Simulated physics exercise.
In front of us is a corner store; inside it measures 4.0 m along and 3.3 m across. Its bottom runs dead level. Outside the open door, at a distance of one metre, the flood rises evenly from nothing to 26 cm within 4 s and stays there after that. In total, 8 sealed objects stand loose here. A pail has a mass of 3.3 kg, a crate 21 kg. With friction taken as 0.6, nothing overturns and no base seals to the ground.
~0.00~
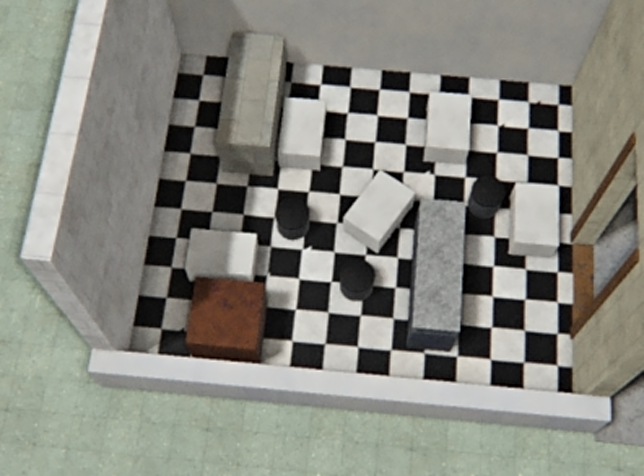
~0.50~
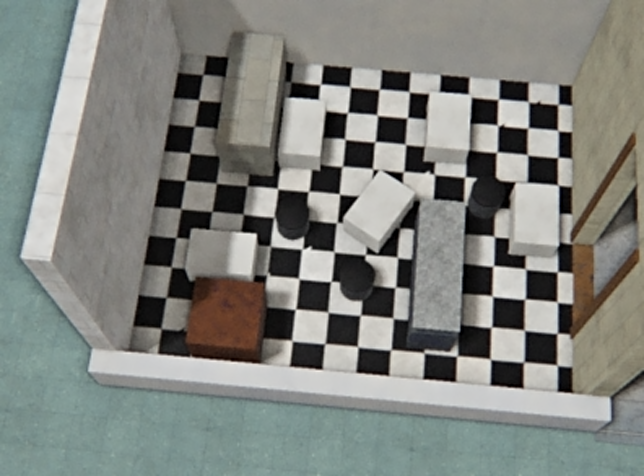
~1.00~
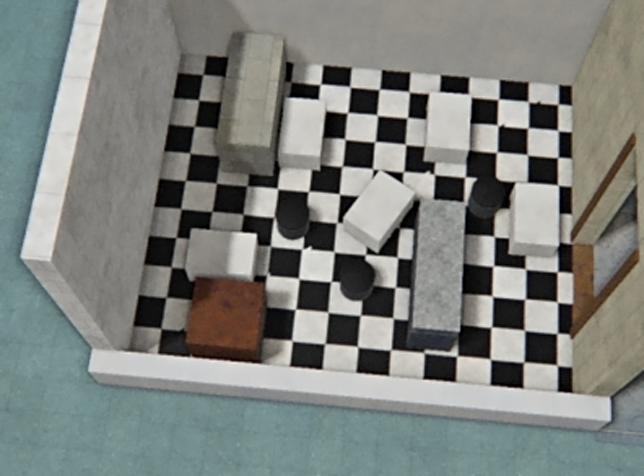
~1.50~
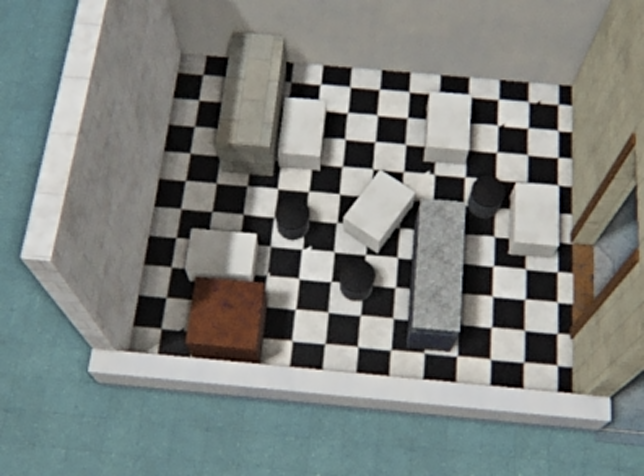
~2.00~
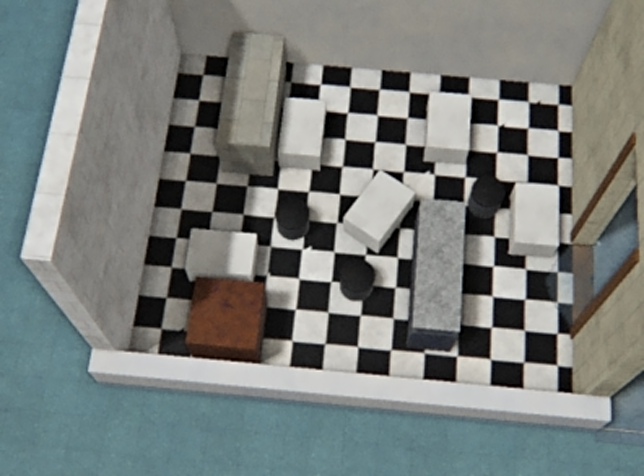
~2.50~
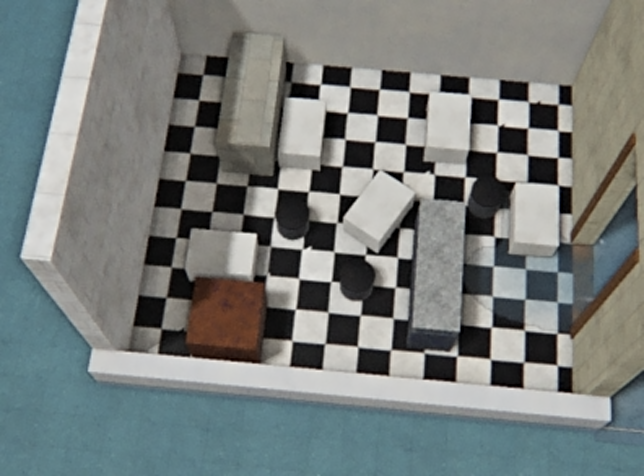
The clip opens on a small store seen from above, its checkered floor dry among white, grey and brown blocks, with pale green ground outside. The ground outside turns blue-green under water, which then slips through the doorway at right and spreads across nearby tiles, while the furnishings stay still.
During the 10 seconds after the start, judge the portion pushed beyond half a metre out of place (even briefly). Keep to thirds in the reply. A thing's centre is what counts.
My answer: One to two thirds.
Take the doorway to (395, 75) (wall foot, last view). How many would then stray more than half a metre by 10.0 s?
6.
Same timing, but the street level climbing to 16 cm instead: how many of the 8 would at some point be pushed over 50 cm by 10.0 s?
Under that setup the answer is 1.
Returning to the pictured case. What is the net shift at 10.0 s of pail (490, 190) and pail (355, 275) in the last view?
The first is 60 cm from its start, the second 30 cm.
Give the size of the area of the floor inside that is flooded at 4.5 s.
That flooded area is roughly 4.5 m2.
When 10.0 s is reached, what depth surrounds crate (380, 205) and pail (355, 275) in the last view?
Roughly 7 and 6 cm.
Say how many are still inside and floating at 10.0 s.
It comes to 6.
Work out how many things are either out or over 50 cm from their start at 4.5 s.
It comes to 0.
After 3.5 s 0 of 8 are over 50 cm from their spots; 0 afloat.
After 4.5 s 0 of 8 are over 50 cm from their spots; 0 afloat.
After 7.0 s 2 of 8 are over 50 cm from their spots; 3 afloat.
After 10.0 s 4 of 8 are over 50 cm from their spots, and 5 have been at some point; 6 afloat.
